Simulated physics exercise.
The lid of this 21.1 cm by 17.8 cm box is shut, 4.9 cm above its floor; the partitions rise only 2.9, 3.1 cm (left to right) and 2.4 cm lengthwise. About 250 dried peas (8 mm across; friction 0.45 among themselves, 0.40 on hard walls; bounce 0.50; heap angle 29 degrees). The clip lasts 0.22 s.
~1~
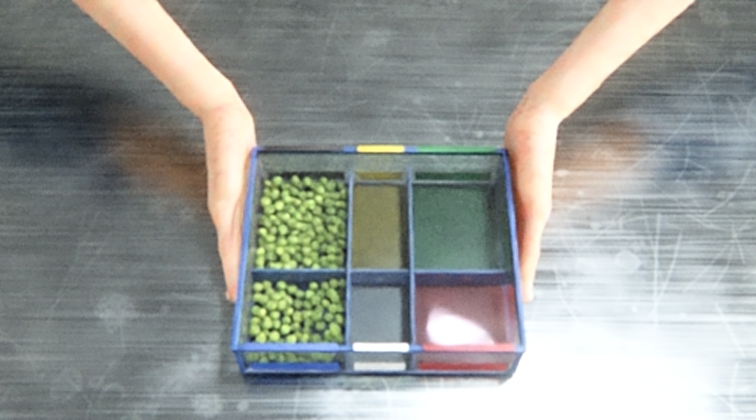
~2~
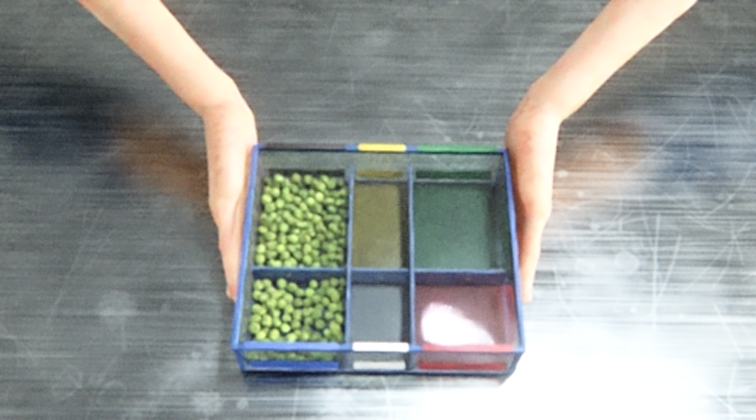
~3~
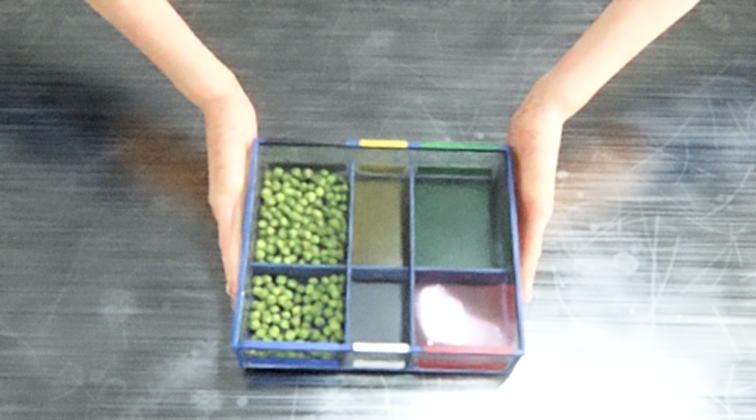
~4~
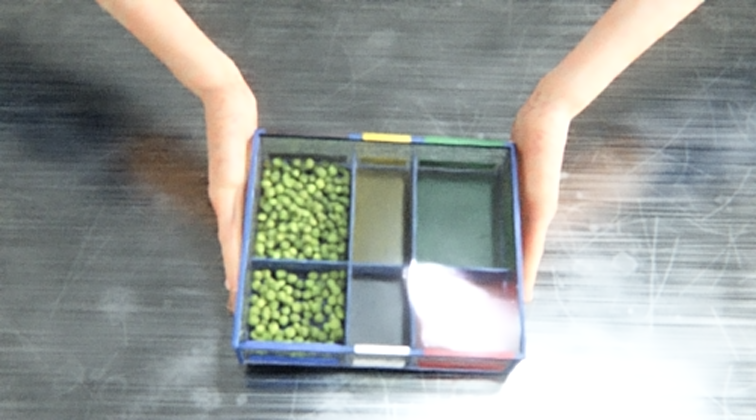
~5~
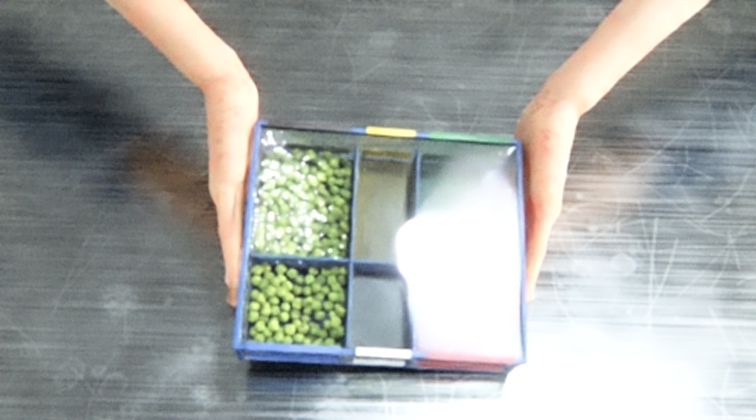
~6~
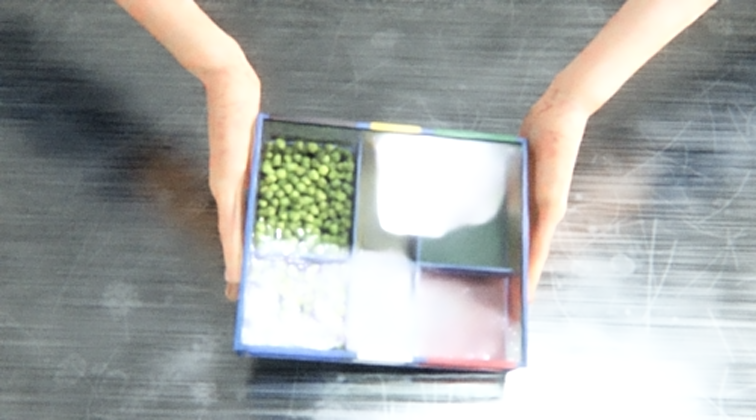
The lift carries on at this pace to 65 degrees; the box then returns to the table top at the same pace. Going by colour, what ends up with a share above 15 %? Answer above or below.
Red: Below, blue: Above, green: Below, yellow: Below, white: Below, black: Above.
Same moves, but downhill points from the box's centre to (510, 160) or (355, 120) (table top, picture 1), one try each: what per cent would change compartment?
Some 10 and 0 per cent.
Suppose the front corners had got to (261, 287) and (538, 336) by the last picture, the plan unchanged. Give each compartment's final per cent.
Red 0; blue 35; green 5; yellow 5; white 0; black 55.
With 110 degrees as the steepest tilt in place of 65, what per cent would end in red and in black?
Red 25; black 0.
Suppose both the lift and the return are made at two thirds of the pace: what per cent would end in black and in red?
Black 50; red 0.
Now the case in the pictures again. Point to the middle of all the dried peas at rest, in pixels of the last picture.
Around (317, 294).
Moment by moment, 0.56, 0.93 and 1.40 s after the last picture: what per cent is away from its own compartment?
In turn: 10, 20, 20.
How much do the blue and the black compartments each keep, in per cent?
Blue 45, black 45.
Then, 0.56 s after the last picture, tilt 64 degrees; blue 40 %, white 5 %, black 55 %.
Then, 0.93 s after the last picture, tilt 27 degrees; blue 45 %, white 10 %, black 45 %.
Then, 1.40 s after the last picture, tilt 0 degrees; blue 45 %, white 10 %, black 45 %.
In the end, red 0 %, blue 45 %, green 0 %, yellow 0 %, white 10 %, black 45 %.
